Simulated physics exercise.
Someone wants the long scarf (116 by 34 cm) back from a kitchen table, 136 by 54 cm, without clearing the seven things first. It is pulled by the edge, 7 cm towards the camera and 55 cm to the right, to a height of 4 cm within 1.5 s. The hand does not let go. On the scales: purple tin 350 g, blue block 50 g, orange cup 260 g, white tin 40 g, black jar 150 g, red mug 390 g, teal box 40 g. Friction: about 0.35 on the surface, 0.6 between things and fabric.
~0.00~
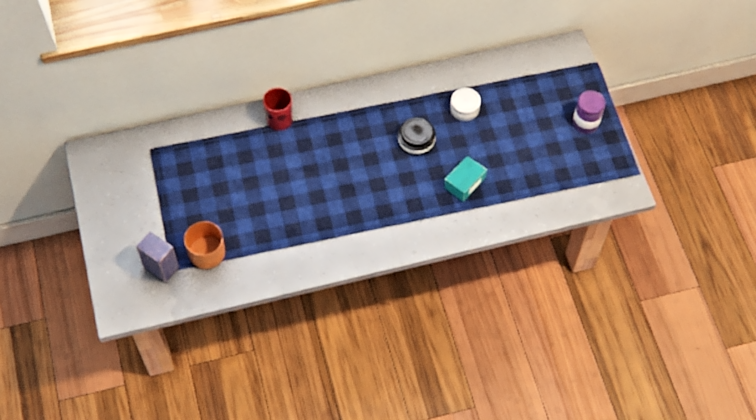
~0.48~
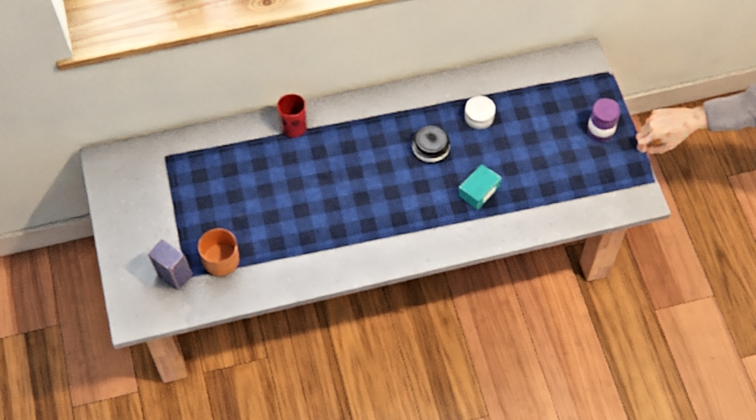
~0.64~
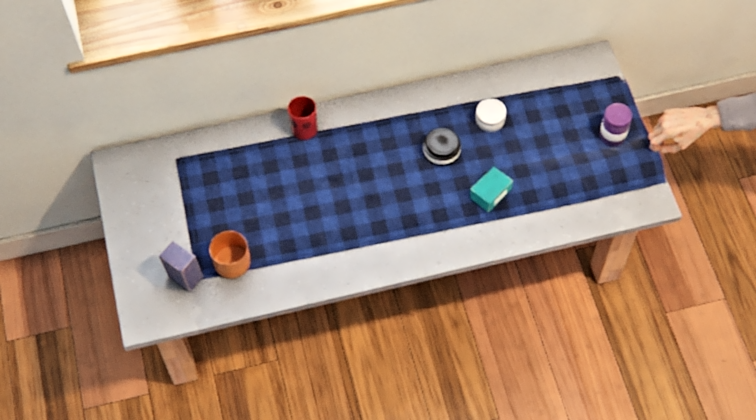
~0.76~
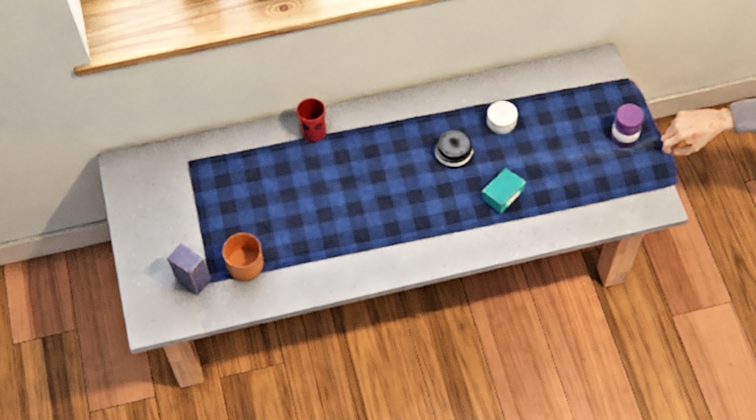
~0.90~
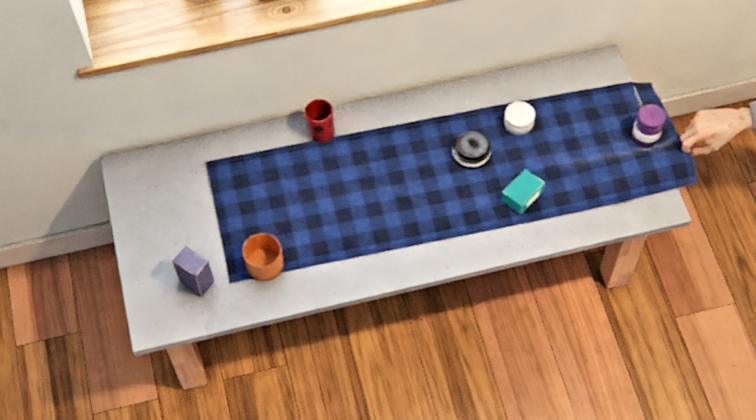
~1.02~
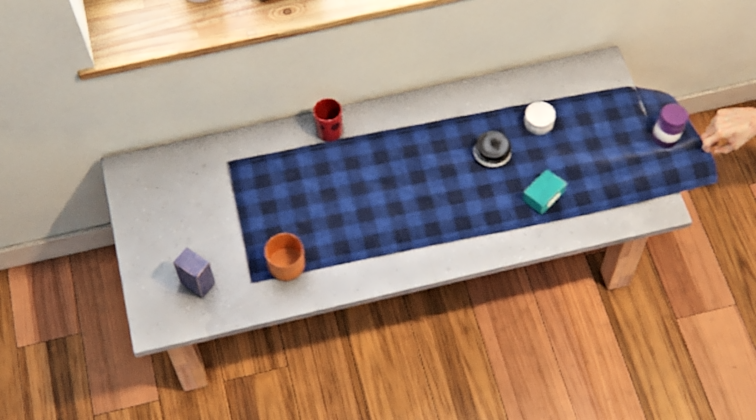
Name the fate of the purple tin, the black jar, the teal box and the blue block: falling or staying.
The purple tin goes over the edge, the black jar falls off, the teal box goes over the edge, the blue block keeps to the top.
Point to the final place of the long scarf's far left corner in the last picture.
Around (523, 99).
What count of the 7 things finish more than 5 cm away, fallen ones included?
That makes 6.
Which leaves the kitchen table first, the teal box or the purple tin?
The purple one.
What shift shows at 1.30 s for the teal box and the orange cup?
Teal box 25 cm, orange cup 25 cm.
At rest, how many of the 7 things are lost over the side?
I count 4.
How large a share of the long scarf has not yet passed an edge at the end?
Some 30 per cent of it.
At 1.3 s, 80 % of the long scarf is still over the top; purple tin over the edge, black jar 26 cm off its start, teal box 26 cm off its start.
At 1.6 s, 65 % of the long scarf is still over the top; teal box 39 cm off its start, black jar 39 cm off its start, purple tin over the edge.
At 1.8 s, 55 % of the long scarf is still over the top; black jar 54 cm off its start at (669, 131), teal box 53 cm off its start at (718, 179), purple tin over the edge.
At 2.1 s, 40 % of the long scarf is still over the top; black jar over the edge, teal box over the edge, purple tin over the edge.
At 3.7 s, 30 % of the long scarf is still over the top; black jar over the edge, teal box over the edge, purple tin over the edge, blue block 0 cm off its start at (191, 262).
